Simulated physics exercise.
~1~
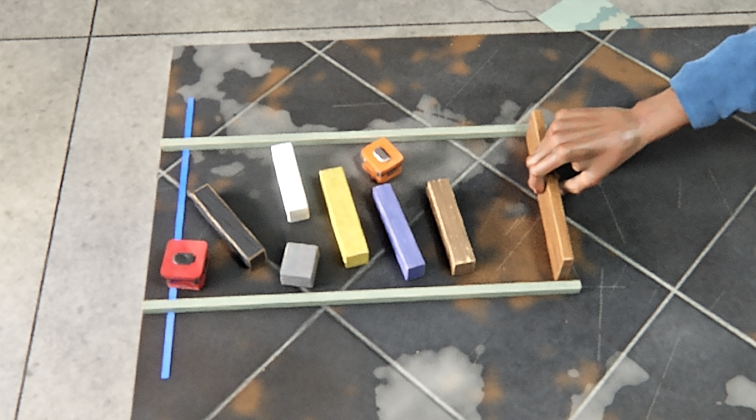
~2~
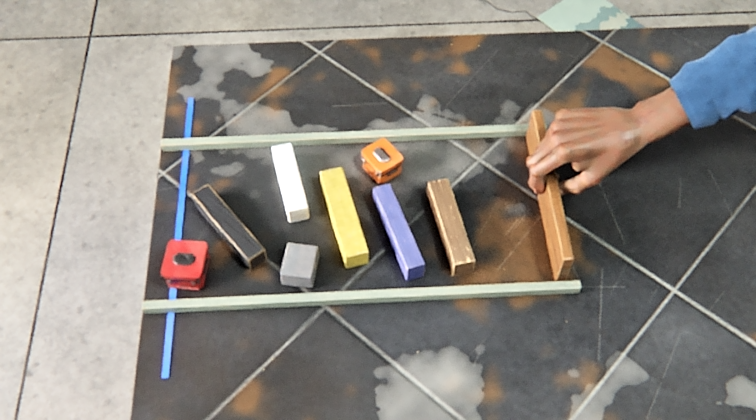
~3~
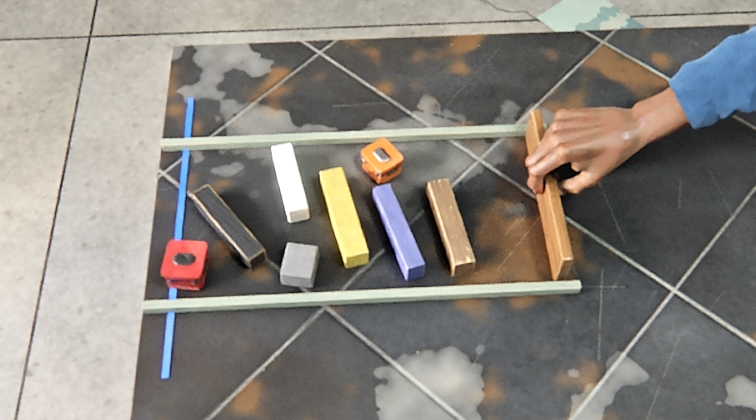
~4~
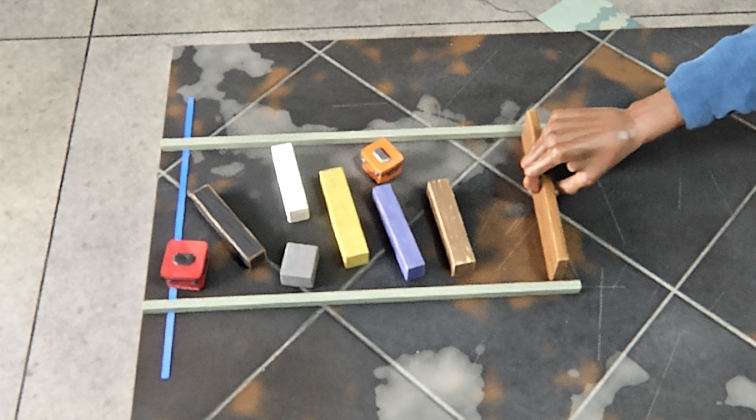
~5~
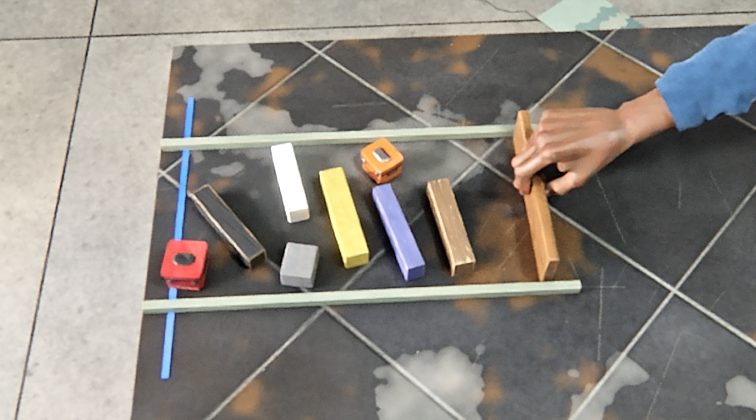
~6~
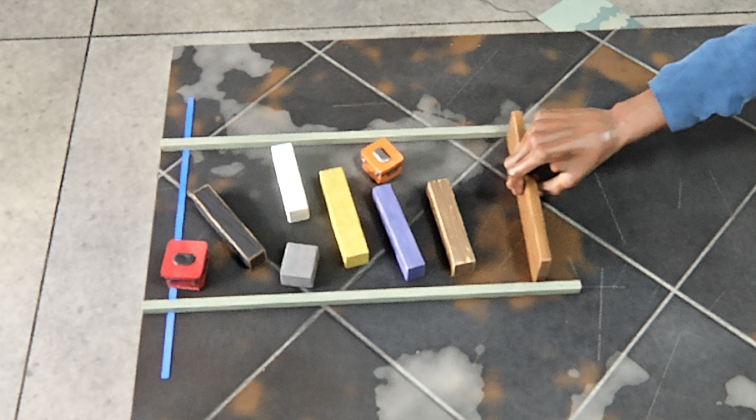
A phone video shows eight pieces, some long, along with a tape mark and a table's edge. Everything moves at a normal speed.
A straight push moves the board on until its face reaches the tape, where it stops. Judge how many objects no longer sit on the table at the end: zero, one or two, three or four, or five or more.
No longer on the table: Five or more.
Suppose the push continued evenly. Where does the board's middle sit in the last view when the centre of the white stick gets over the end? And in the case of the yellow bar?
First one: Around (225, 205). Other one: Around (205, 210).
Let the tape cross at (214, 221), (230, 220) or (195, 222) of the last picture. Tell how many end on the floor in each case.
Counts per try: 4; 2; 5.
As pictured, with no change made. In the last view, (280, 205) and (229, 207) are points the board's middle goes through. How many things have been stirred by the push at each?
The count reaches 8 first and 8 second.
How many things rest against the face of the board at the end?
So the total is 2.
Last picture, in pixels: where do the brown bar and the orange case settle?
Near (165, 238) and (168, 166).
Soon after, none off yet; red case at rest near (187, 265); black stick at rest near (229, 226); white stick at rest near (290, 182).
In the end, the number that fall off is five or more; gone, blue bar, yellow bar, grey block, white stick, black stick and red case.
